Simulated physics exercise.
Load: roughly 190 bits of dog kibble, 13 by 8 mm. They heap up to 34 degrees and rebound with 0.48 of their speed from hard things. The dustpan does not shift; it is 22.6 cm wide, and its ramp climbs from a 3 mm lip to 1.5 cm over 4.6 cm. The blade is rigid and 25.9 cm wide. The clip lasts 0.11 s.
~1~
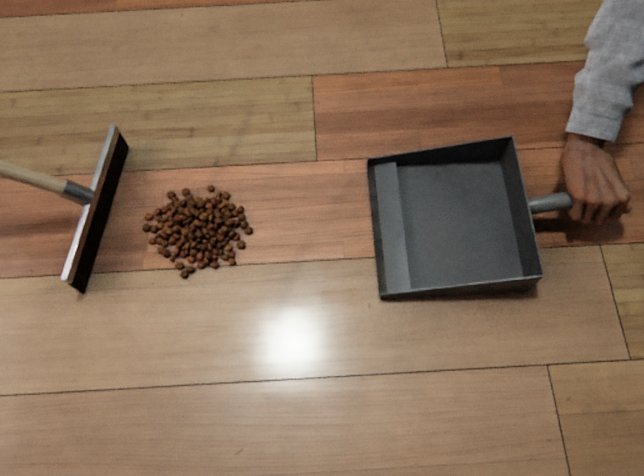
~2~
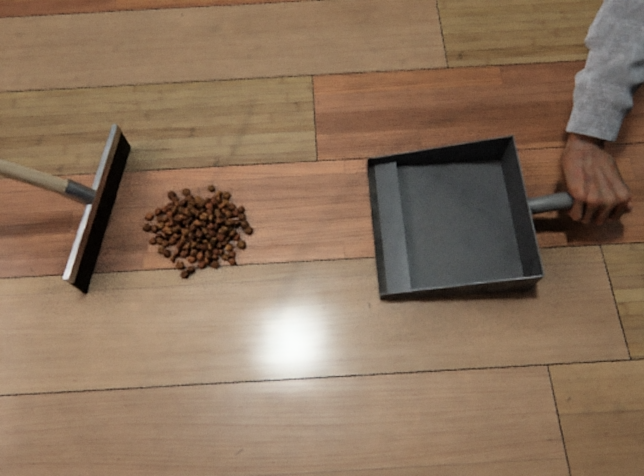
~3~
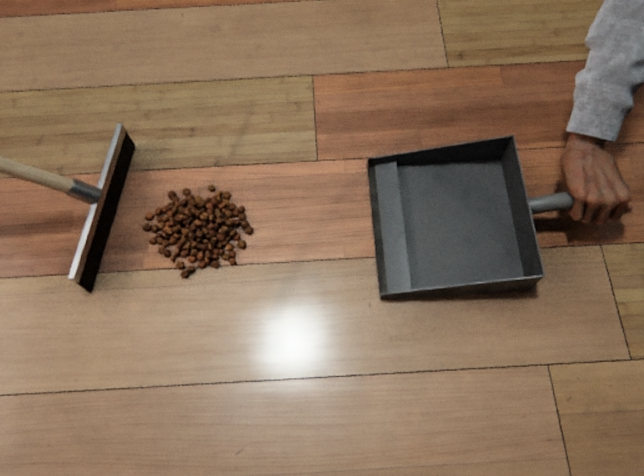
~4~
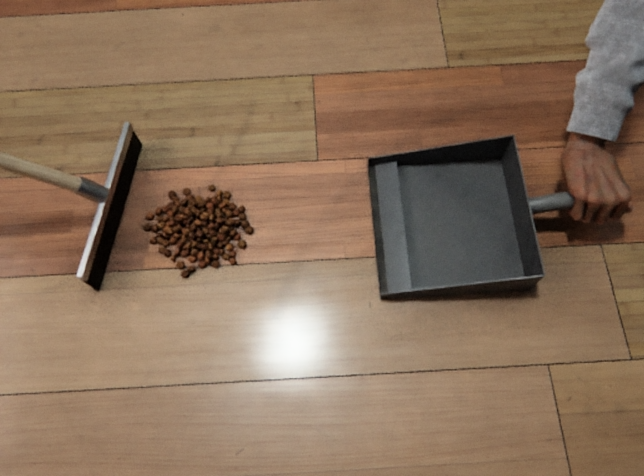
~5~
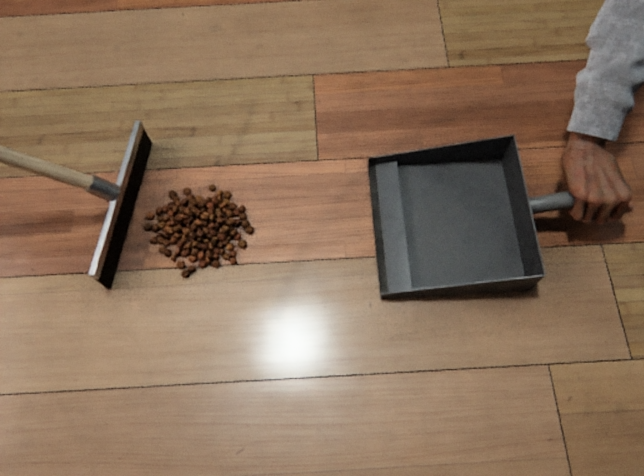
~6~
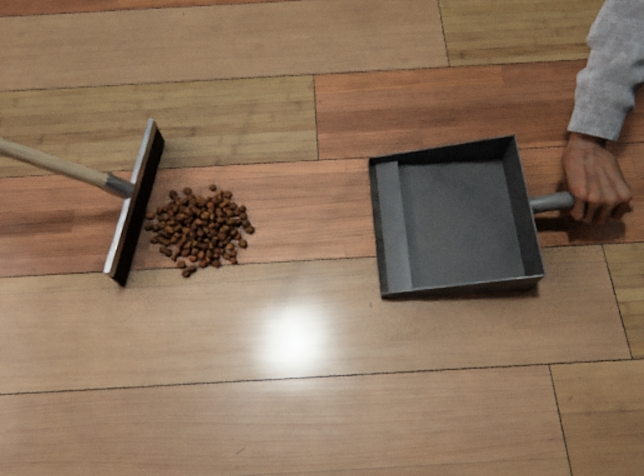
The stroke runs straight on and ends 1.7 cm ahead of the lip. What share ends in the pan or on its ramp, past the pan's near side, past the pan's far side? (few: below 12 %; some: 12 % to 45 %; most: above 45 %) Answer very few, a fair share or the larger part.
In the pan or on its ramp: A fair share; past the pan's near side: Very few; past the pan's far side: Very few.
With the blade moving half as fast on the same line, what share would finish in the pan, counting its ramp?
Then about 10 per cent.
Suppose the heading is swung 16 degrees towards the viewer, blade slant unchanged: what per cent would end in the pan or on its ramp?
In that case some 35 per cent.
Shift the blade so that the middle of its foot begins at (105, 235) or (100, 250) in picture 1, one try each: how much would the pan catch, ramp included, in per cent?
About 25 and 35 per cent.
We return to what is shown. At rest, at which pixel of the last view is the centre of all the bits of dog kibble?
Near (363, 219).
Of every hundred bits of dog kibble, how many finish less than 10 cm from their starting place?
About 0 per cent.
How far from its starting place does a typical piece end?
Roughly 26 cm.
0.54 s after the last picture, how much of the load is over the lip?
About 20 per cent by then.
Then, 0.17 s after the last picture, middle of the blade 20 cm from the lip; 0 % over the lip, far side 0 %, near side 0 %.
Then, 0.29 s after the last picture, middle of the blade 8 cm from the lip; 0 % over the lip, far side 5 %, near side 5 %.
Then, 0.54 s after the last picture, middle of the blade 4 cm from the lip; 20 % over the lip, far side 10 %, near side 5 %.
In the end, pan 20 %, near side 5 %, far side 10 %, in front of the lip or behind the blade 70 %.
